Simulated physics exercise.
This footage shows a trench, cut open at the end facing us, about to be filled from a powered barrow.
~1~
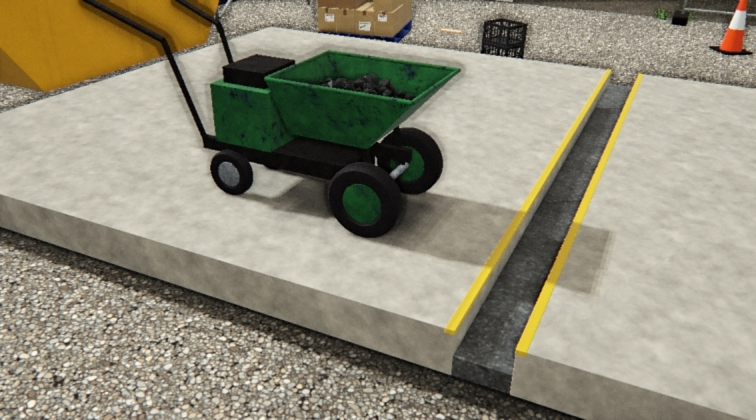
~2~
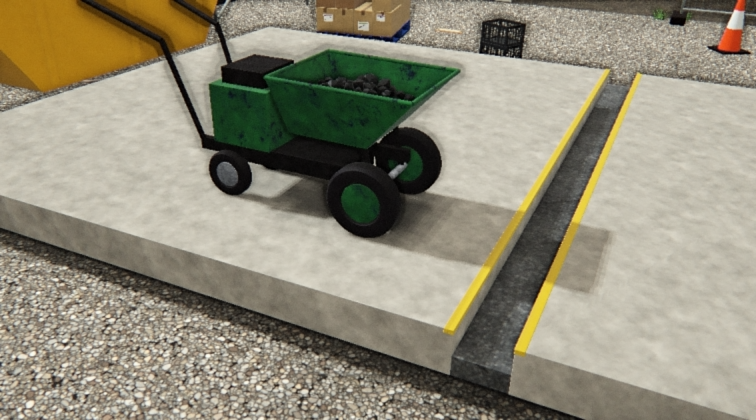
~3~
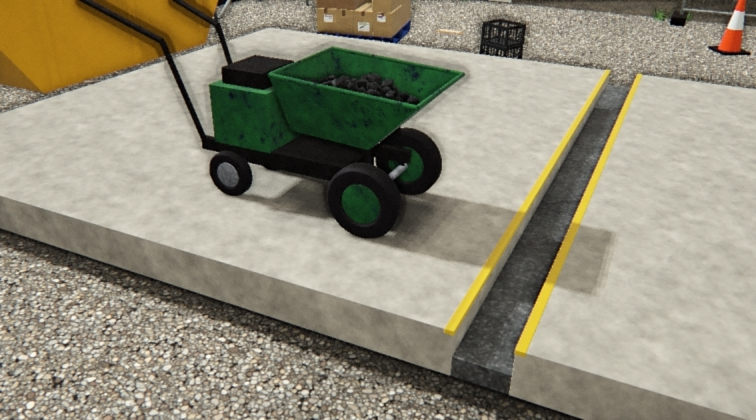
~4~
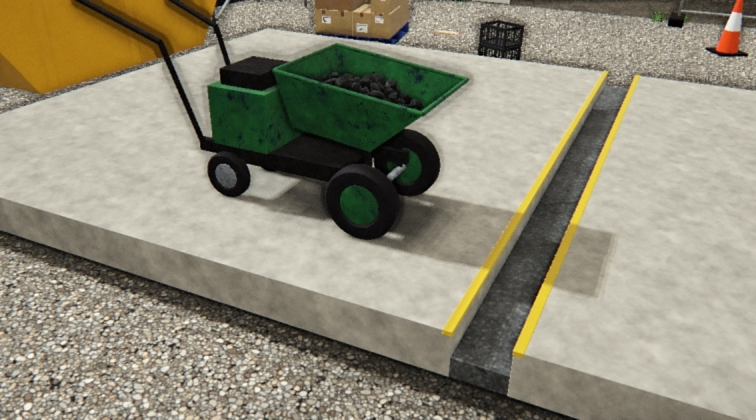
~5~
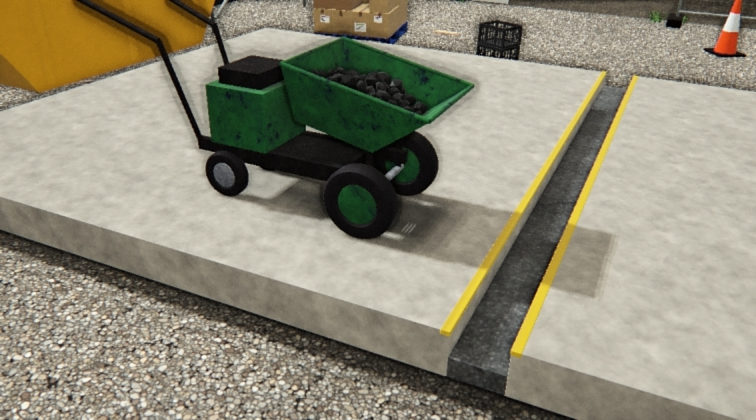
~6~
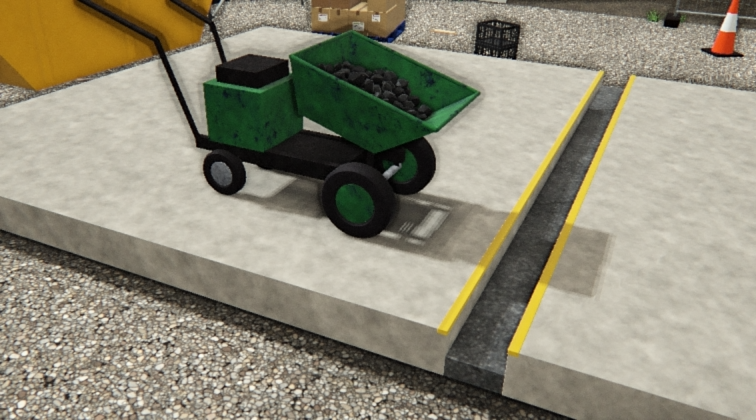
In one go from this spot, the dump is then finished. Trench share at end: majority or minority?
Result: Mostly in.
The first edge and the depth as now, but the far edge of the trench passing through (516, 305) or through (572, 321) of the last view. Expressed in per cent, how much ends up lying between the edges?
70 %, then 100 %.
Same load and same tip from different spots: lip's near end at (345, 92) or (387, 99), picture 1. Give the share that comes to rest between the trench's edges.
Result: 20 in a hundred, then 50 in a hundred.
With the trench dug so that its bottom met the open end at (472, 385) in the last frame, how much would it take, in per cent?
100 %.
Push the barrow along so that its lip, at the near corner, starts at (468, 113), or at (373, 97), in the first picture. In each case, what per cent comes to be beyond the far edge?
About 70 % and about 0 %.
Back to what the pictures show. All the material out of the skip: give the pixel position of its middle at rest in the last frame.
Resting centre, last picture - approx. (519, 253).
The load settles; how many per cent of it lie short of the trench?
Roughly 15 per cent of the load.
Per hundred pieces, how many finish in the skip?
It works out near 5 percent.
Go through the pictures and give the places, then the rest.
In the first frame, lip of the skip (412, 103), level; top of the load (344, 97), lumps of coal; first edge of the trench (474, 291); far edge (539, 309), the trench under half as wide as the skip, and about half as deep as wide.
In the second frame, lip of the skip (412, 104), level; top of the load (344, 97).
In the third frame, lip of the skip (417, 108), tipped barely; top of the load (347, 96).
In the fourth frame, lip of the skip (422, 114), tipped a little; top of the load (343, 85).
In the fifth frame, lip of the skip (429, 122), tipped a little; top of the load (348, 83).
In the sixth frame, lip of the skip (436, 130), tipped clearly; top of the load (344, 86); first edge of the trench (466, 291); far edge (532, 309).
Just after the last frame, skip tipped steeply; every one in the skip.
A moment on, skip tipped steeply; the larger part in the skip; about a tenth short of the trench; about a tenth in or heaped over the trench.
Further on, skip tipped right over; about a tenth in the skip; about a tenth short of the trench; the larger part in or heaped over the trench; just a few beyond it.
When it is over, skip tipped right over; just a few in the skip; about a tenth short of the trench; the larger part in or heaped over the trench; just a few beyond it.
